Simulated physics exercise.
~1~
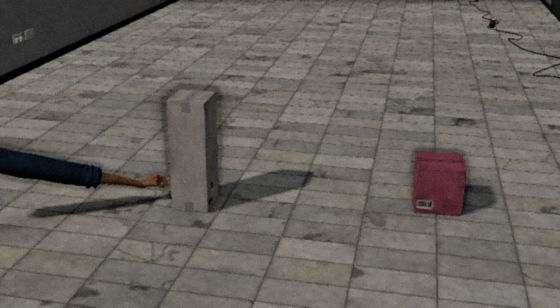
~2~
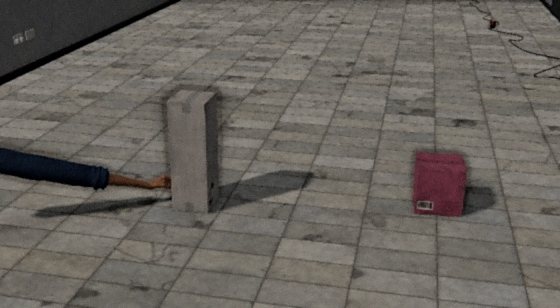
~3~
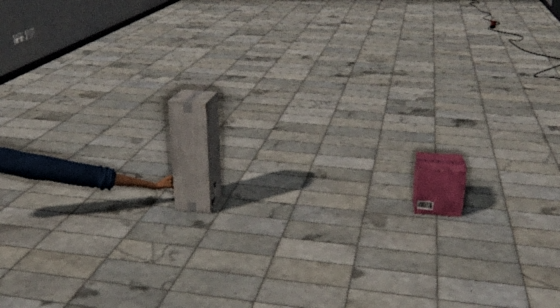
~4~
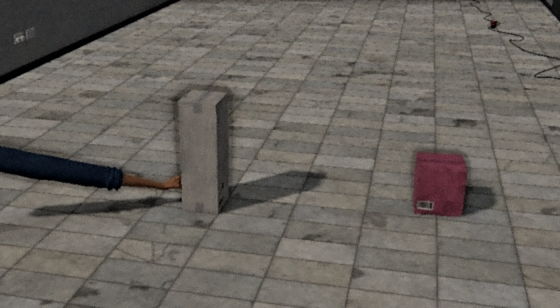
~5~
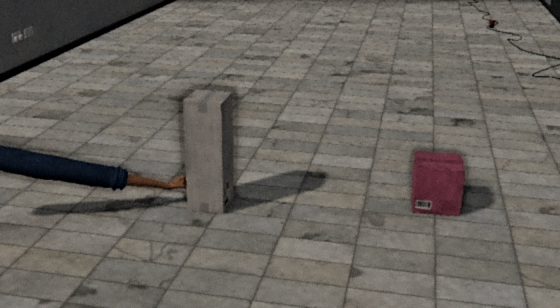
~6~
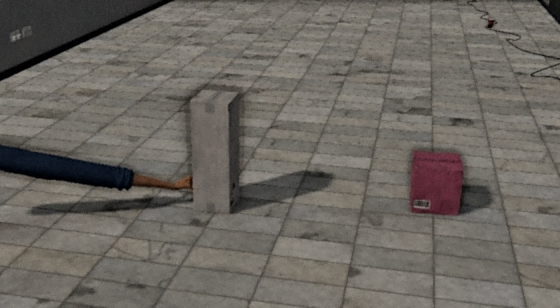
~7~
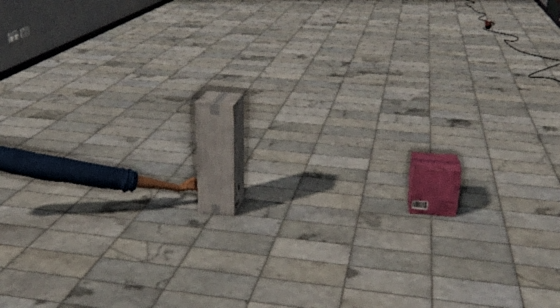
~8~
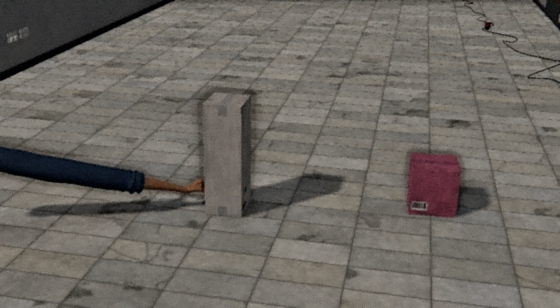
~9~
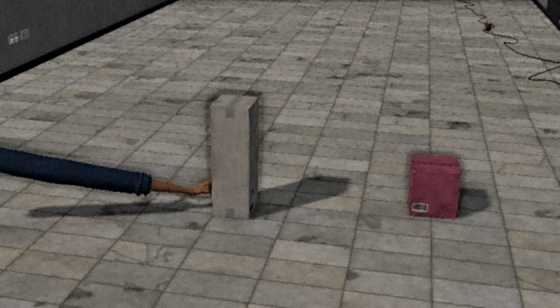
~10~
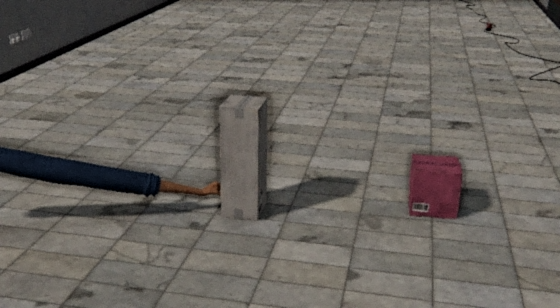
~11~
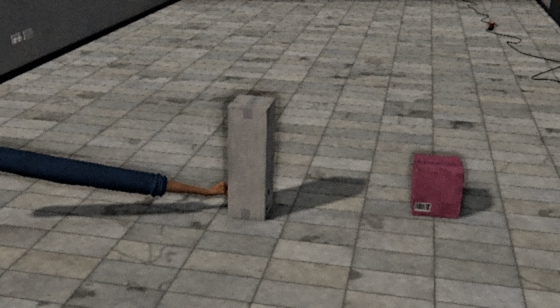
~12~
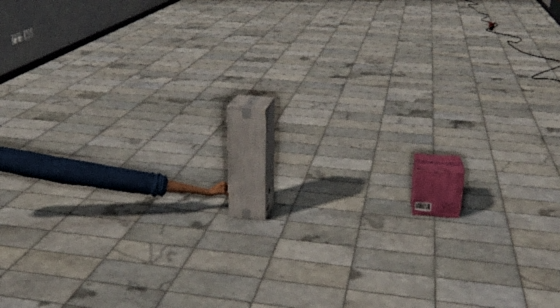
An arm in a dark blue sleeve reaches in from the left, its fingers near the base of a tall white-grey box on a floor of worn grey tiles, seen from slightly above by a gently swaying camera. A smaller pink-red box sits to the right, and a dark cable lies on the floor at the upper right. At first the tall box barely moves. Then the hand pushes it slowly and steadily to the right, and it slides along upright. It comes to rest still standing, closer to the pink box, which stays in its place untouched.
